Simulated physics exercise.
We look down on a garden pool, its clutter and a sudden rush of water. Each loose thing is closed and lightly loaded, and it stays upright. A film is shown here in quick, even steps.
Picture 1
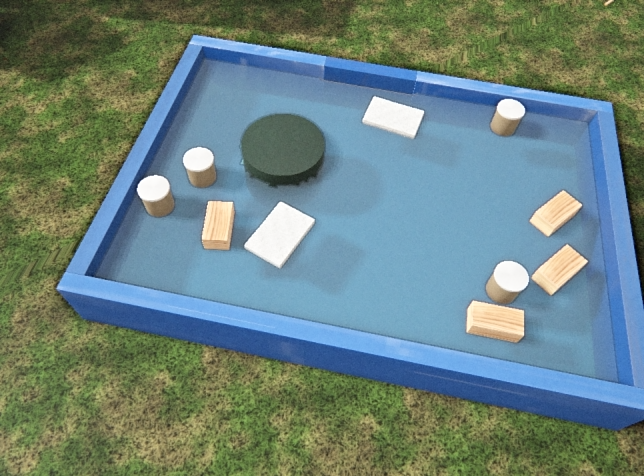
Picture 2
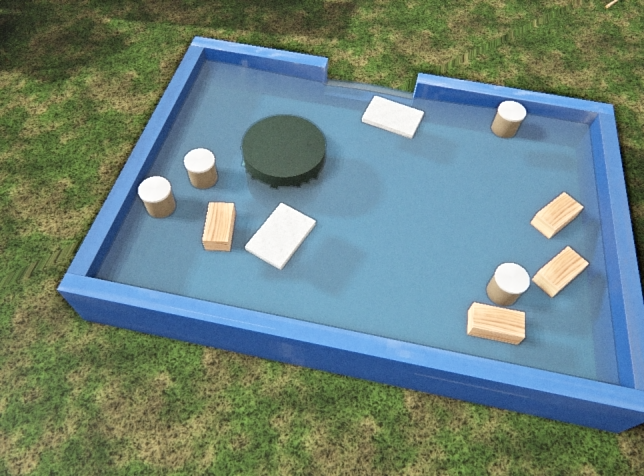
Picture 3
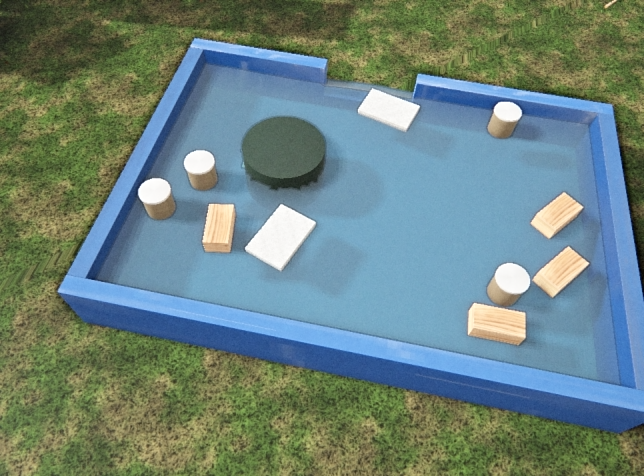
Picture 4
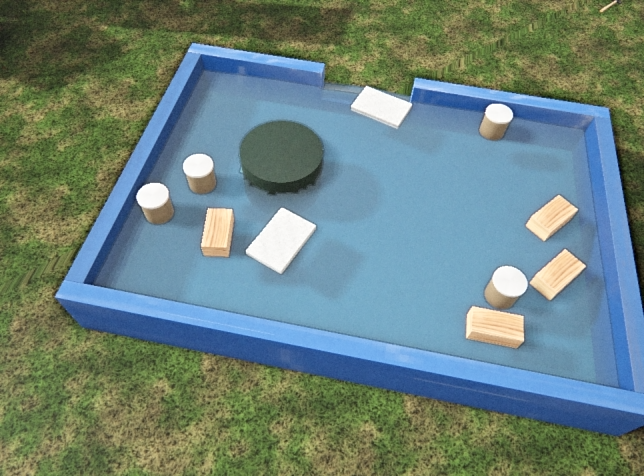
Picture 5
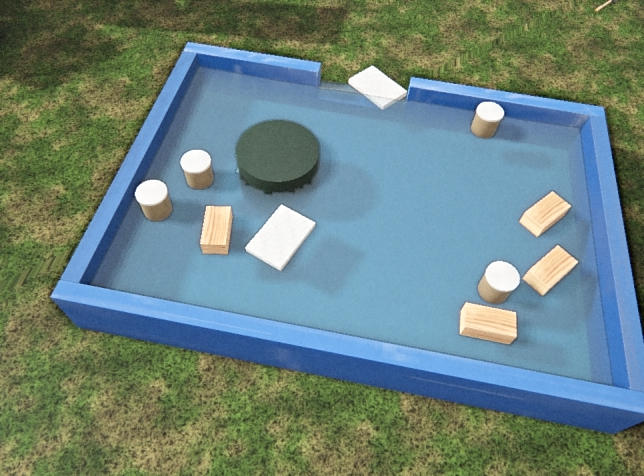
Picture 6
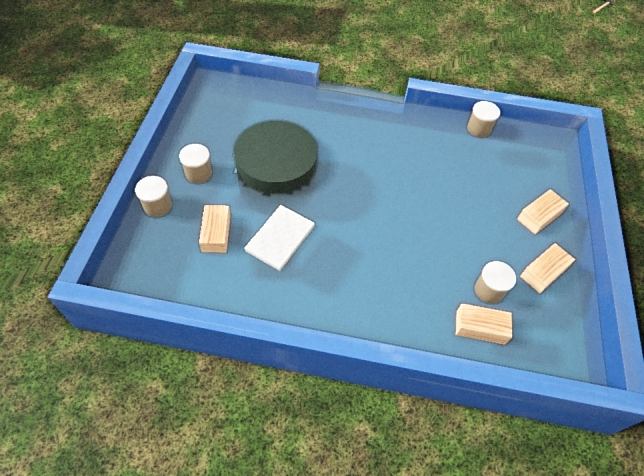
A blue-walled rectangular pool of shallow water sits on patchy grass, seen from above at an angle by a camera that barely shifts. A dark green round object floats left of centre, among two white slabs, four wooden blocks and four white-topped cylinders. A section of the far wall vanishes, the upper white slab slides out through the gap and disappears, and several other pieces drift slightly left.
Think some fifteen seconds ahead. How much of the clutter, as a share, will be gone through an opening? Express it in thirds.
The way it goes, not even one in three of the loose things get out.
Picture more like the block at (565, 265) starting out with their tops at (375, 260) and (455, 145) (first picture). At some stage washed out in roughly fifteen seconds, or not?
The first copy is held back and the second is swept away.
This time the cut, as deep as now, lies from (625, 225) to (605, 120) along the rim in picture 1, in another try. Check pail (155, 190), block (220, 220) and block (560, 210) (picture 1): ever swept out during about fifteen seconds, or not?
The first never exits, the second never exits, the third exits.
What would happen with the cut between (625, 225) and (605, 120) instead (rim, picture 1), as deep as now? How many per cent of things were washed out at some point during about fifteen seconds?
I'd put it near 40 per cent.
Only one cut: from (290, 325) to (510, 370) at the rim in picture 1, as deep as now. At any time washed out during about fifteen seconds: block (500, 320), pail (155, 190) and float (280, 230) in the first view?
First escapes, second never leaves, third escapes.
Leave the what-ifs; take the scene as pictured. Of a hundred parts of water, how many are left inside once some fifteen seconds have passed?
It comes out at 66 parts in a hundred.
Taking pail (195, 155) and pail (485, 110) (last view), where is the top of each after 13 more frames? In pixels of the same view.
Estimate: (206, 133), then (435, 98).
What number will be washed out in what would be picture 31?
By my count it is 2.
A moment on, 1 of 10 are out; 9 afloat.
Next, 1 of 10 are out; 9 afloat.
Later, 2 of 10 are out; 8 afloat.
In the end, 2 of 10 are out; 8 afloat.
